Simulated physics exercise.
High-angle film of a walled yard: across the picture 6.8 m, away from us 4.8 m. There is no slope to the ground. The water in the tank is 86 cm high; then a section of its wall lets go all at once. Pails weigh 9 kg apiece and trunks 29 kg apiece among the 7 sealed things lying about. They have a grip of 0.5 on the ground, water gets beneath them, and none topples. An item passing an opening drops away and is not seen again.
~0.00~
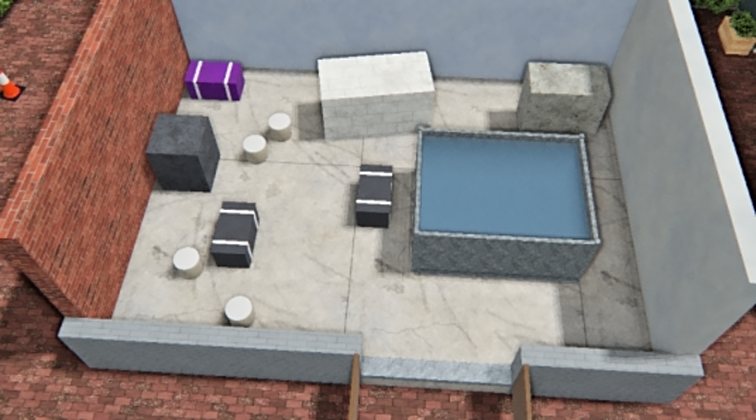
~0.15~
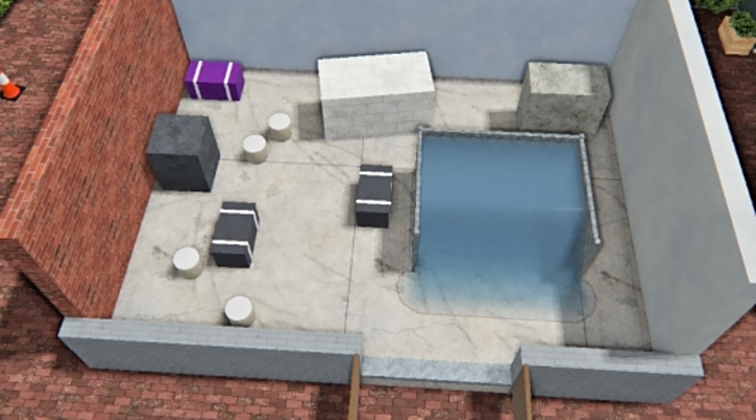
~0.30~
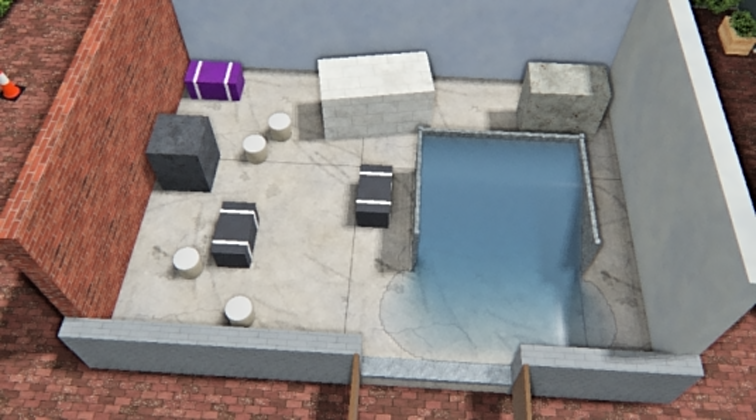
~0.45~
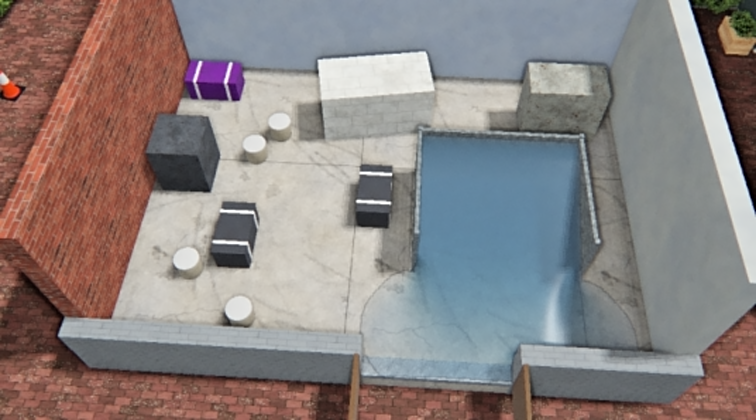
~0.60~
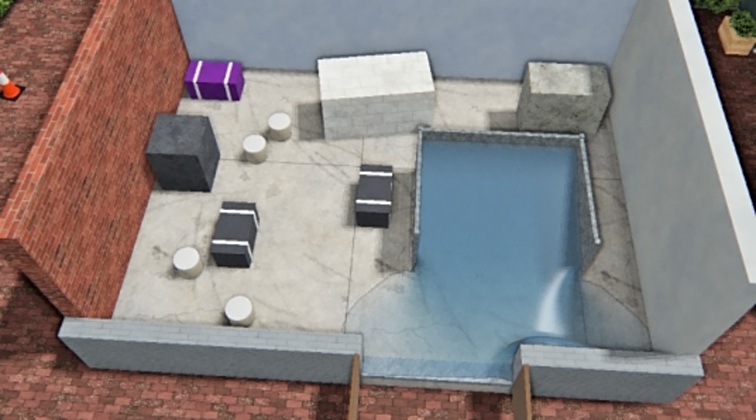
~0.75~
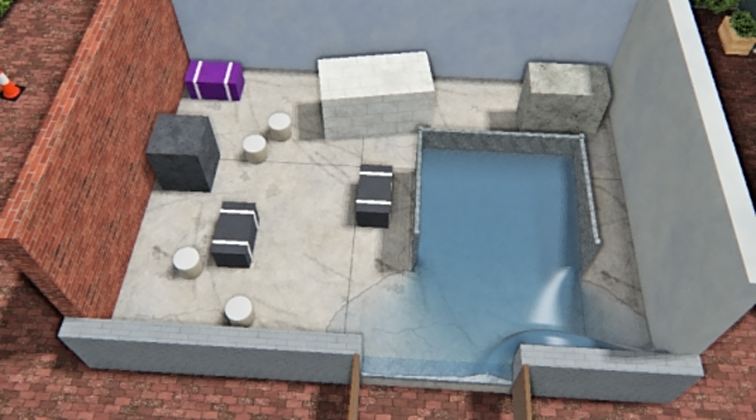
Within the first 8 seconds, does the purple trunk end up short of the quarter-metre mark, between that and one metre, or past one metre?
Short of a quarter metre.
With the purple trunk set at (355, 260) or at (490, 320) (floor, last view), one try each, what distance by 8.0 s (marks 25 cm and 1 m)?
In turn: It barely shifts; it gets carried off.
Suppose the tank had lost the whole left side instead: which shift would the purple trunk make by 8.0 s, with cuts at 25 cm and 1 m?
Afterwards the purple trunk is carried a long way.
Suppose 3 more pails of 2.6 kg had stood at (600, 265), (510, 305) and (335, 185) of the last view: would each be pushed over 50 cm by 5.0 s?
Beyond it, beyond it, within it.
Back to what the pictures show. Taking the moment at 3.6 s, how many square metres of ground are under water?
Some 20 m2.
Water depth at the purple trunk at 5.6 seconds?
Around 0 cm.
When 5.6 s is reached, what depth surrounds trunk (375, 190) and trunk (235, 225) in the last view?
Depth approx. 2 cm / 3 cm.
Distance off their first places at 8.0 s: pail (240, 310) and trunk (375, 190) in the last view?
Taking them in turn, the shifts are 10 cm and 0 cm.
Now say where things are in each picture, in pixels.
In the first picture, the purple trunk at (213, 72) rests on the ground; 3.5 m2 under water; 0 of 7 have shifted.
In the second picture, the purple trunk at (213, 72), on the bottom; water covers 4.9 m2; 0 of 7 have shifted.
In the third picture, the purple trunk at (213, 72) rests on the ground; water covers 6.7 m2; 0 of 7 have shifted.
In the fourth picture, the purple trunk at (213, 72), on the bottom; 7.7 m2 under water; 0 of 7 have shifted.
In the fifth picture, the purple trunk at (213, 72), on the bottom; 8.1 m2 under water; 0 of 7 have shifted.
In the sixth picture, the purple trunk at (213, 72), on the bottom; water covers 8.3 m2; 0 of 7 have shifted.
After 1.6 s the purple trunk is near (213, 72), 0.0 m from its start, aground; 0 of 7 are out; 0 afloat.
After 3.6 s the purple trunk is near (213, 72), 0.0 m from its start, aground; 0 of 7 are out; 0 afloat.
After 5.6 s the purple trunk is near (213, 72), 0.0 m from its start, aground; 0 of 7 are out; 0 afloat.
After 8.0 s the purple trunk is near (213, 72), 0.0 m from its start, aground; 0 of 7 are out; 0 afloat.
